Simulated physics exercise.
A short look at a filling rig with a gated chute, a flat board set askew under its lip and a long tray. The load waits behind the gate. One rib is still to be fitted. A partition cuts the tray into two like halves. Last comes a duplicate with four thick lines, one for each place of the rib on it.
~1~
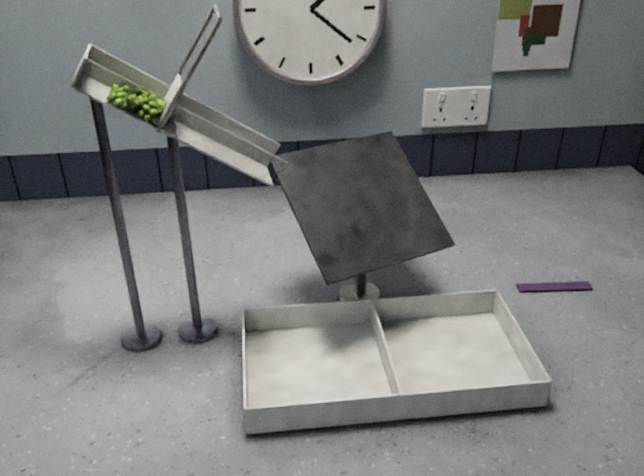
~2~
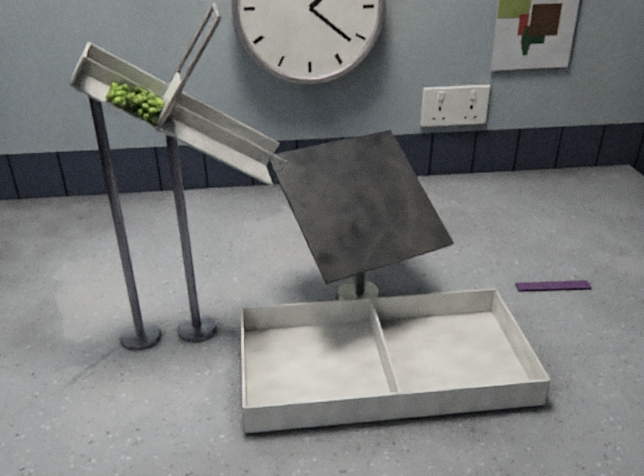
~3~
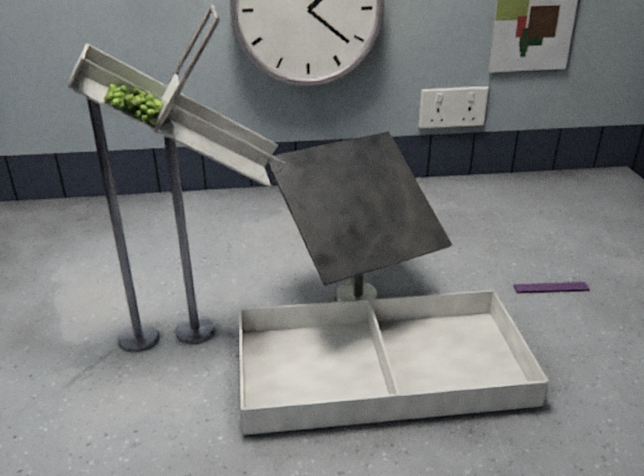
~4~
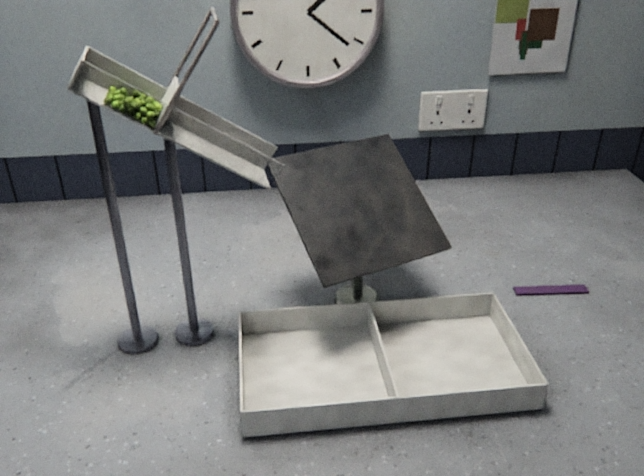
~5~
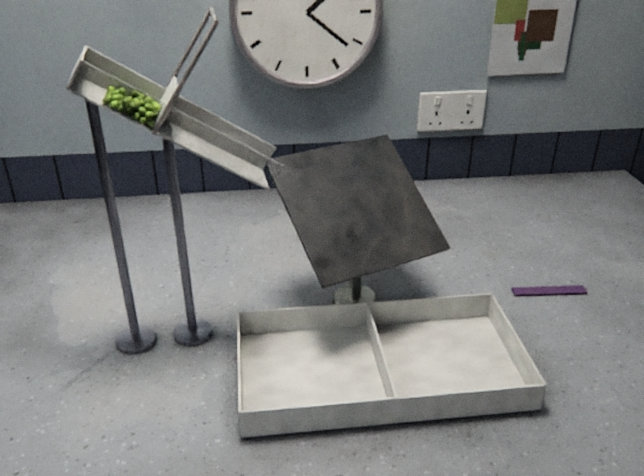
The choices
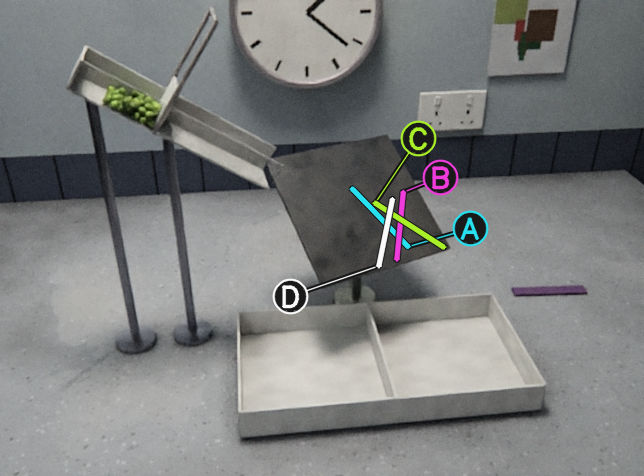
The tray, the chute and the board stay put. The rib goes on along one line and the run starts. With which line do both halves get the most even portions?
Take D.
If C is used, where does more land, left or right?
More lands on the right.
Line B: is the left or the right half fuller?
Right.
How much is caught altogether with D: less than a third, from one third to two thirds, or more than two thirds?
More than two thirds.
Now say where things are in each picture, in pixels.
The first picture shows load behind the gate near (140, 108), dried peas; lip of the chute near (269, 177), sloping gently.
The second picture shows middle of the board near (362, 199), tilted fairly steeply; middle of its low edge near (394, 262); of its high edge near (332, 142).
The third picture shows front corners of the tray near (242, 409) and (548, 381); front end of its middle wall near (399, 395); gate still shut near (174, 87).
The fourth picture shows middle of the load near (137, 110); lip near (267, 179).
The fifth picture shows middle of the load near (136, 110); lip near (265, 180).
On the marked copy, line A from (352, 188) to (408, 246); line B from (403, 192) to (396, 259); line C from (375, 203) to (443, 247); line D from (392, 199) to (378, 265).
With A, of what is caught, only a few in the left half, all but a few in the right.
With B, of what is caught, only a few in the left half, all but a few in the right.
With C, of what is caught, only a few in the left half, all but a few in the right.
With D, of what is caught, close to half in the left half, close to half in the right.
